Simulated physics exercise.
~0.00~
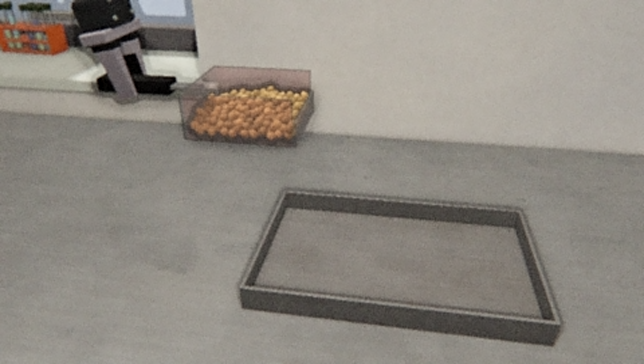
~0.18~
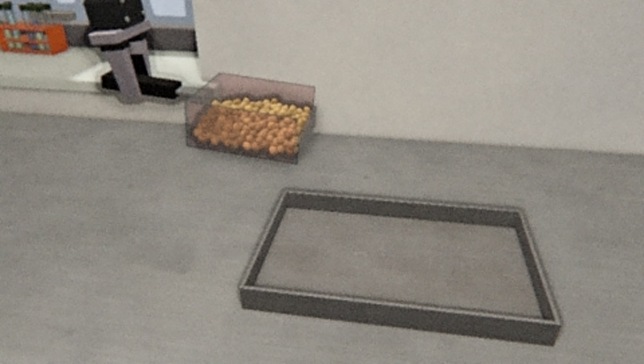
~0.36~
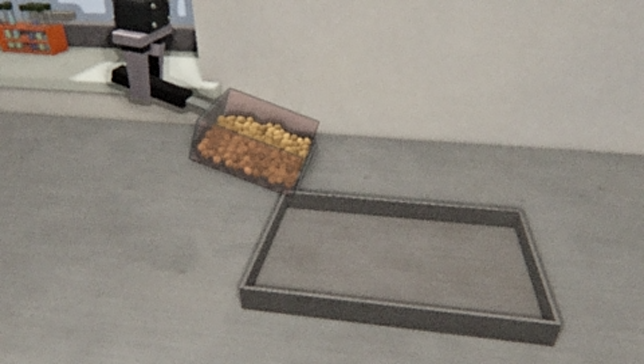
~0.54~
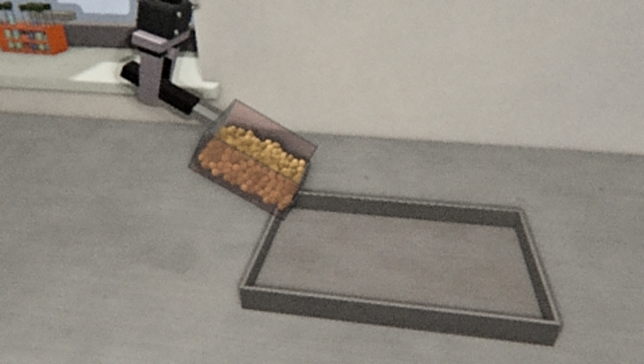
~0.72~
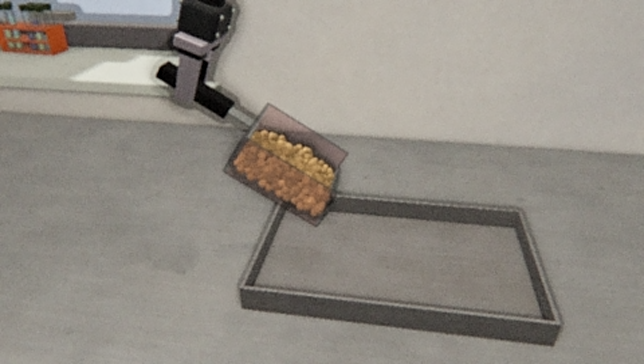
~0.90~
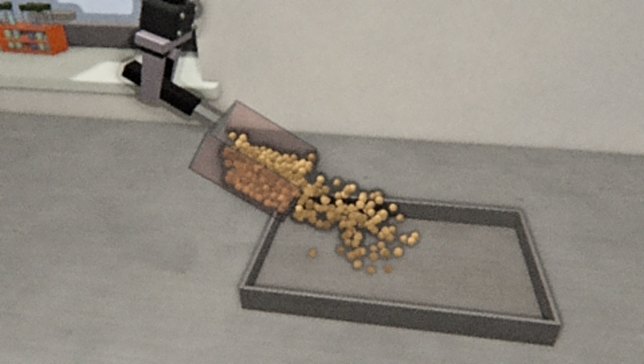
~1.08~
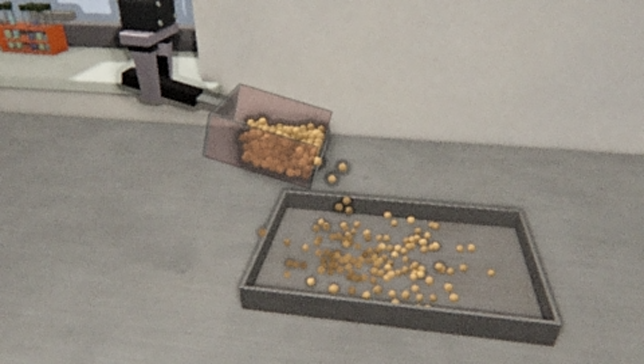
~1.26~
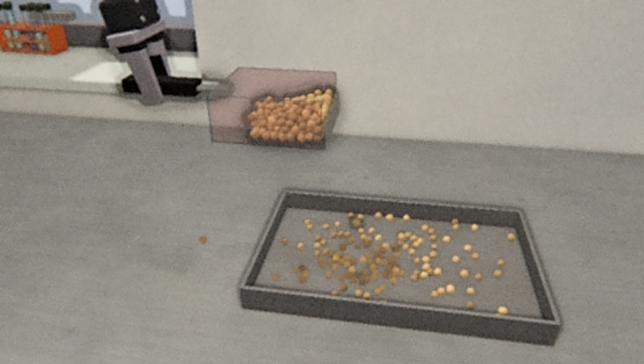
On a grey table, an arm tips a clear box, spills some chickpeas into a tray, and levels it.
